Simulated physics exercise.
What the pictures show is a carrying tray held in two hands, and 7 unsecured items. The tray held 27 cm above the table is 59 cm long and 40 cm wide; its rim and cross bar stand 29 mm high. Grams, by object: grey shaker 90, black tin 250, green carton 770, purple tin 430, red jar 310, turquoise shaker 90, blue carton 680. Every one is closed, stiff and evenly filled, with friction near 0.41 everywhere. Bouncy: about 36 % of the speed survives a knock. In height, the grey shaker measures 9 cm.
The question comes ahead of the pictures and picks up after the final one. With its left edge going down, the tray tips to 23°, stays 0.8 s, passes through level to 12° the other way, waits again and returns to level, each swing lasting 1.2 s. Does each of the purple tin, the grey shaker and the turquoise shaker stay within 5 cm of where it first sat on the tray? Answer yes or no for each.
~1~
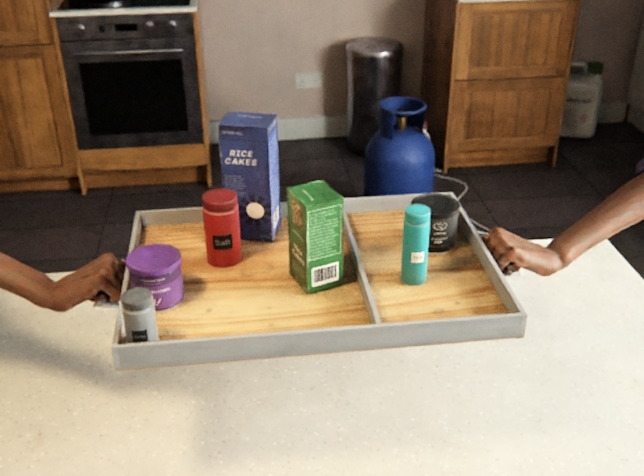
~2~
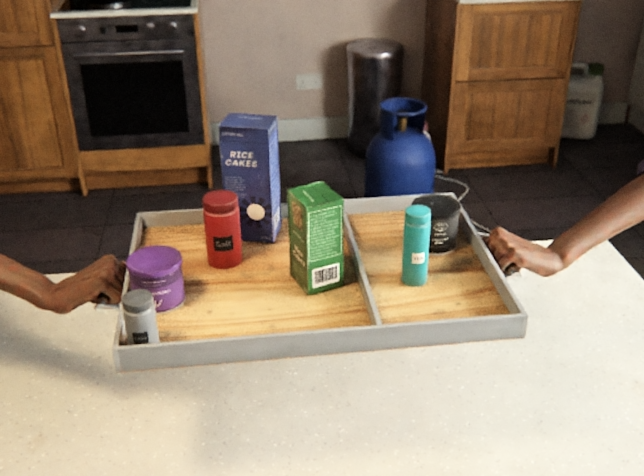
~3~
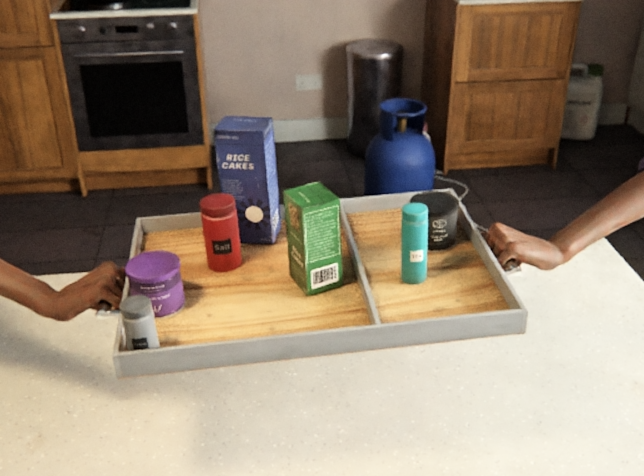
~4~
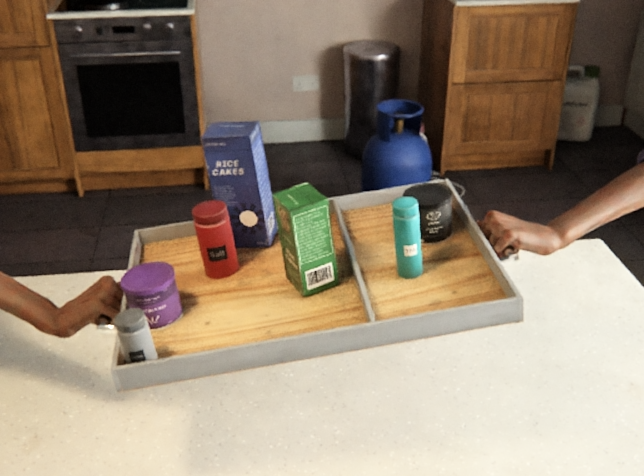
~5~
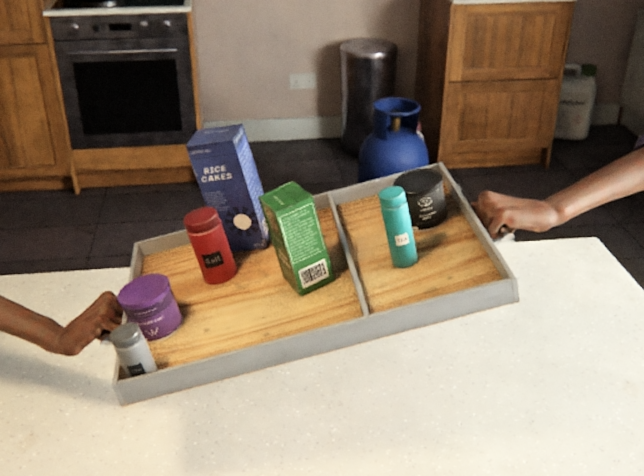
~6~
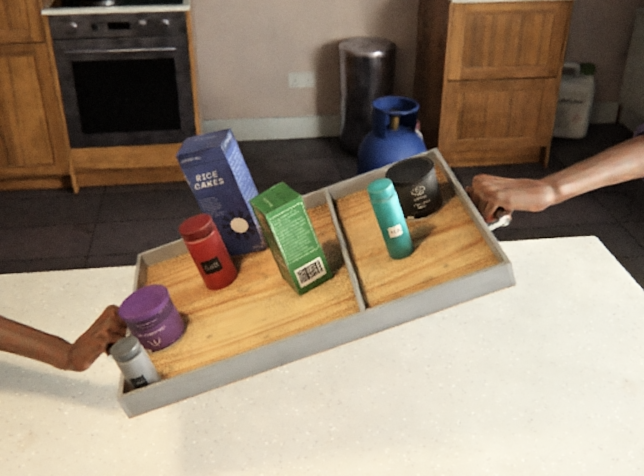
Purple tin: Yes, grey shaker: Yes, turquoise shaker: No.
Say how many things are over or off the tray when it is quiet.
Total: 2.
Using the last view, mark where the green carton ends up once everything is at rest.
Near (227, 274).
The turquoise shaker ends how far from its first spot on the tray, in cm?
I'd put it at about 24 centimetres.
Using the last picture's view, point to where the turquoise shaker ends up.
End position: Roughly (270, 254).
Then, 0.60 s on from there, tray at 23°, left edge down; turquoise shaker on its side near (332, 237); green carton 39° off its base; black tin moved 2 cm.
Then, 1.10 s on from there, tray at 23°, left edge down; turquoise shaker on its side near (296, 250); green carton on its side; black tin moved 7 cm.
Then, 1.50 s on from there, tray at 18°, left edge down; turquoise shaker on its side near (240, 237); green carton on its side; blue carton moved 13 cm.
Then, 2.80 s on from there, tray at 12°, right edge down; turquoise shaker on its side near (260, 238); green carton on its side; blue carton moved 14 cm.
In the end, toppled on the tray, green carton and turquoise shaker; not toppled but over 5 cm from the start, black tin, red jar and blue carton; the other 2 under 5 cm from the start. At the end, from the last picture's camera, purple tin near (148, 277), grey shaker near (127, 322).
